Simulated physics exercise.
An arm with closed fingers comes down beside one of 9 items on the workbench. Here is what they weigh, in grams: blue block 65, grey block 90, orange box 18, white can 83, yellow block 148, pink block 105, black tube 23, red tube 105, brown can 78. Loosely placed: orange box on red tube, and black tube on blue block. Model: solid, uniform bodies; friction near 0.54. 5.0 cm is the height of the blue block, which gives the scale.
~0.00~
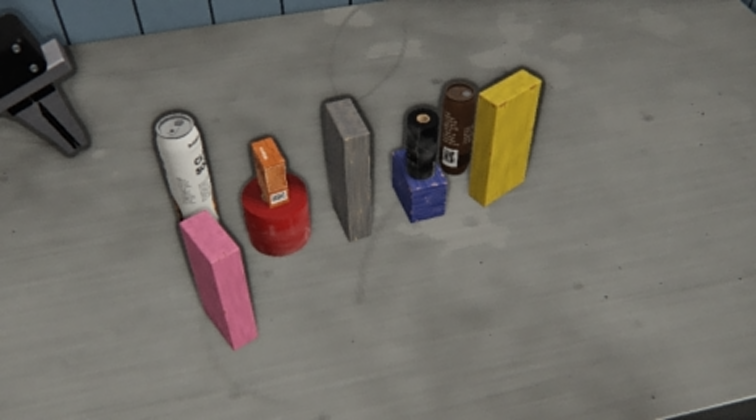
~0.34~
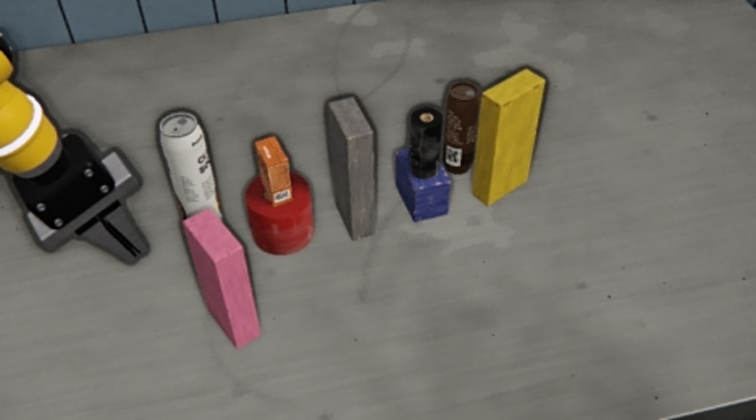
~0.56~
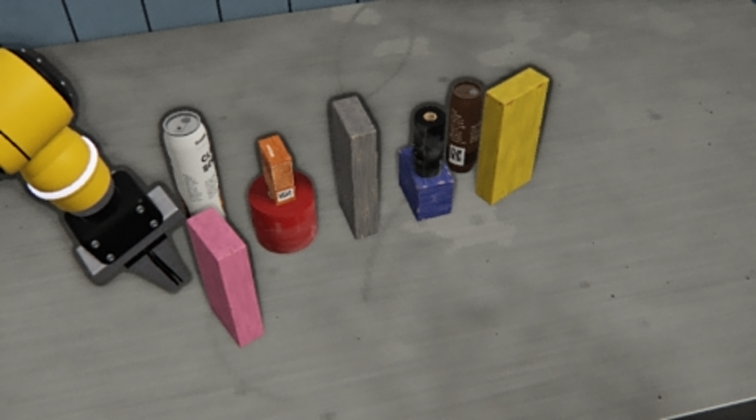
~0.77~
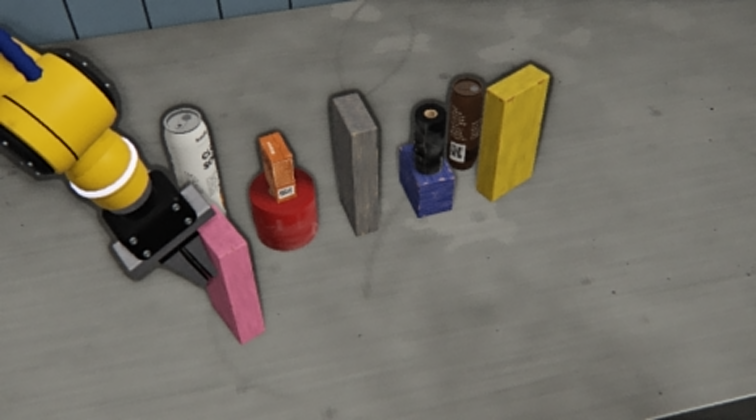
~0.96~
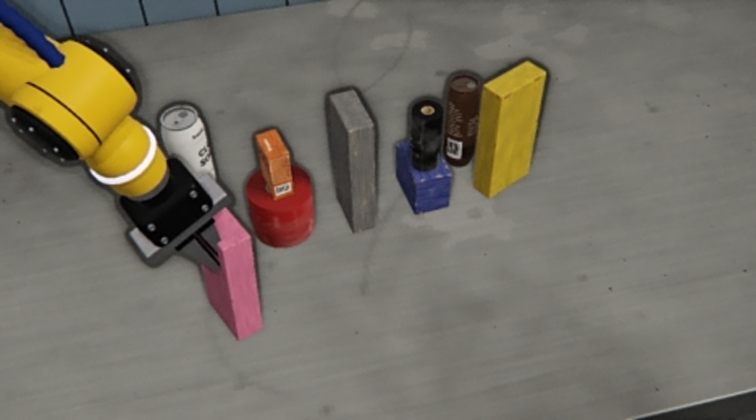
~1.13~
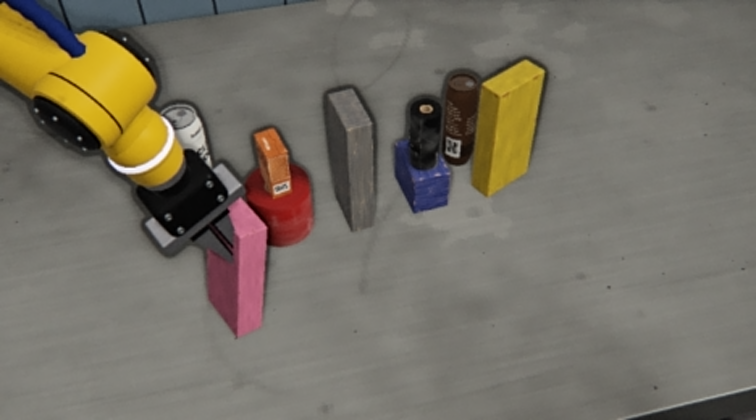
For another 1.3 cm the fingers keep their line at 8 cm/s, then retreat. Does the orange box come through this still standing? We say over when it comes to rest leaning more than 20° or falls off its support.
Yes.
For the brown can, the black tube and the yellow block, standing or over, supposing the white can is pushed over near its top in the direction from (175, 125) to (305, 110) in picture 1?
The brown can ends up erect, the black tube ends up erect, and the yellow block ends up erect.
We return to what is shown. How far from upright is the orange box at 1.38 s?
It is some 0° from upright at that moment.
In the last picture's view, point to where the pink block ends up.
It settles near (304, 266).
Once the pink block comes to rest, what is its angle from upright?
About 90°.
Around 1.38 s, off upright pink block 36°.
Around 1.68 s, off upright pink block 90°.
Around 2.13 s, off upright pink block 90°.
At rest, past 20° or fallen, pink block. Standing, white can, red tube, grey block, blue block, yellow block, brown can, black tube and orange box.
